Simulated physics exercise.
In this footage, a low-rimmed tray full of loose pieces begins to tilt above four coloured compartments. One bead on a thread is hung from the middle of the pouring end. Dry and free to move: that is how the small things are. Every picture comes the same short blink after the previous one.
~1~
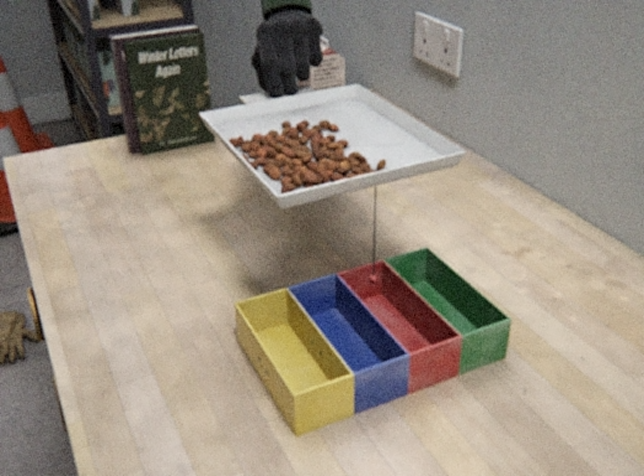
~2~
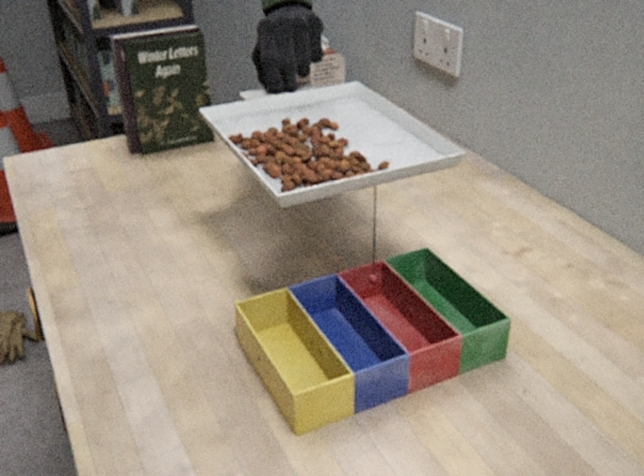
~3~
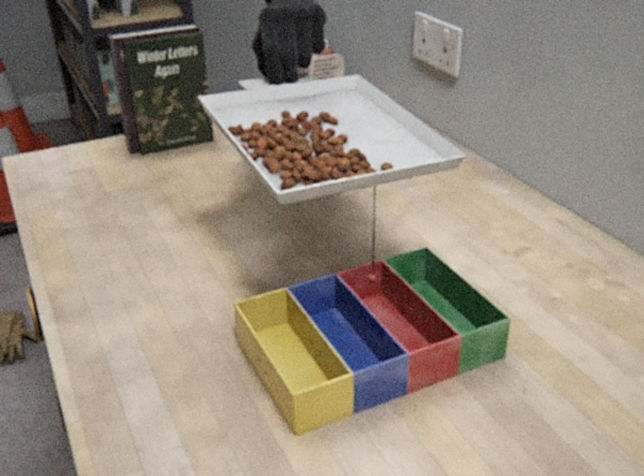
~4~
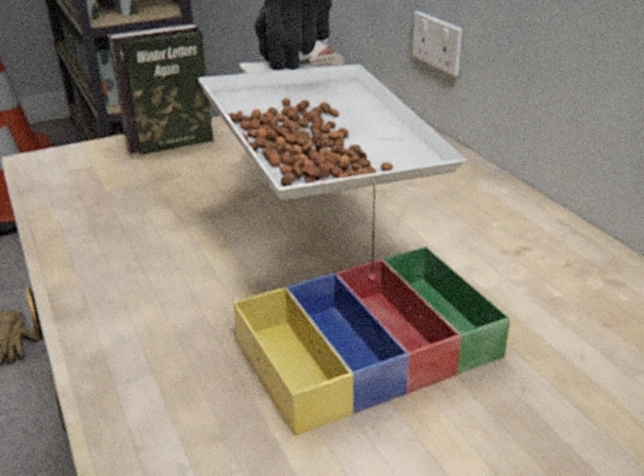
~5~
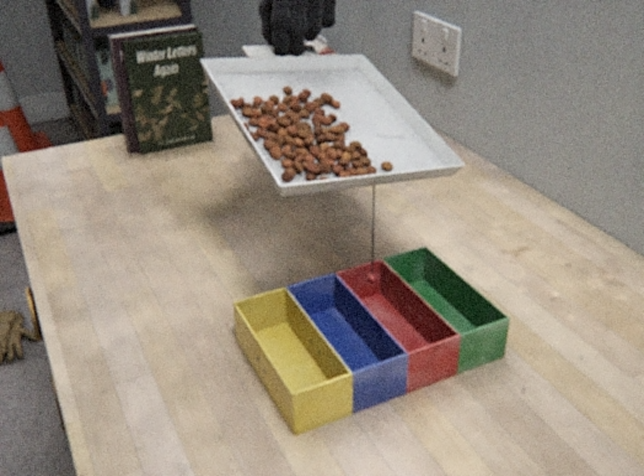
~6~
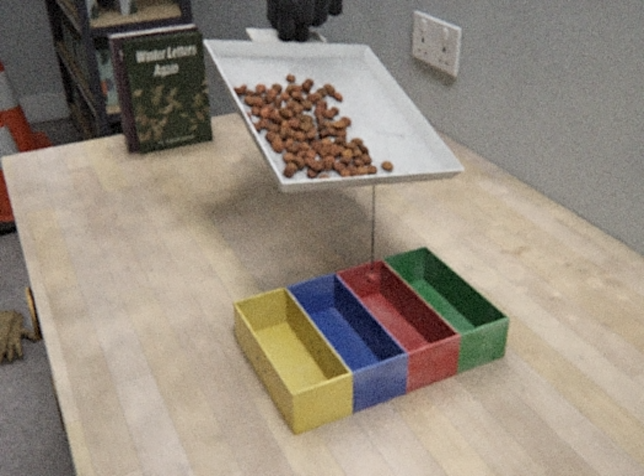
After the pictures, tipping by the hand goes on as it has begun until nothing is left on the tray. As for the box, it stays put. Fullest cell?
Fullest: Green.
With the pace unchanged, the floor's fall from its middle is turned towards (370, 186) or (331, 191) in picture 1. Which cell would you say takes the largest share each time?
Try 1 - that blue cell; try 2 - yellow.
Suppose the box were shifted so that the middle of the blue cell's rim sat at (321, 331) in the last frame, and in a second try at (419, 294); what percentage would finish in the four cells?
First placement near 40 percent, second near 100 percent.
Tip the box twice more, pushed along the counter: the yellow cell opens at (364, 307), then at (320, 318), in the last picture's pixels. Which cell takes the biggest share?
That red cell; green.
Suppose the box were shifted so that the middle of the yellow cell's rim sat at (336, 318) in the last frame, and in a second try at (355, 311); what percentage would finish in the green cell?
30 %, 10 %.
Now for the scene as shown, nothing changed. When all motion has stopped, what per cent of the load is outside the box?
20 %.
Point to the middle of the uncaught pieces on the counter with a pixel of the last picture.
Centre at rest: About (511, 304).
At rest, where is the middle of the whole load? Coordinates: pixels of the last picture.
Near pixel (444, 314).
Just after the last frame, tray tipped steeply; the larger part on the tray; about a tenth falling or outside the box.
A moment on, tray tipped past a quarter turn; just a few on the tray; roughly half in the green cell; roughly a quarter in the red cell; roughly a quarter falling or outside the box.
Further on, tray tipped past a quarter turn; roughly two thirds in the green cell; roughly a quarter in the red cell; roughly a quarter falling or outside the box.
When it is over, tray tipped past a quarter turn; roughly two thirds in the green cell; roughly a quarter in the red cell; not one in the yellow cell; not one in the blue cell; roughly a quarter outside the box.
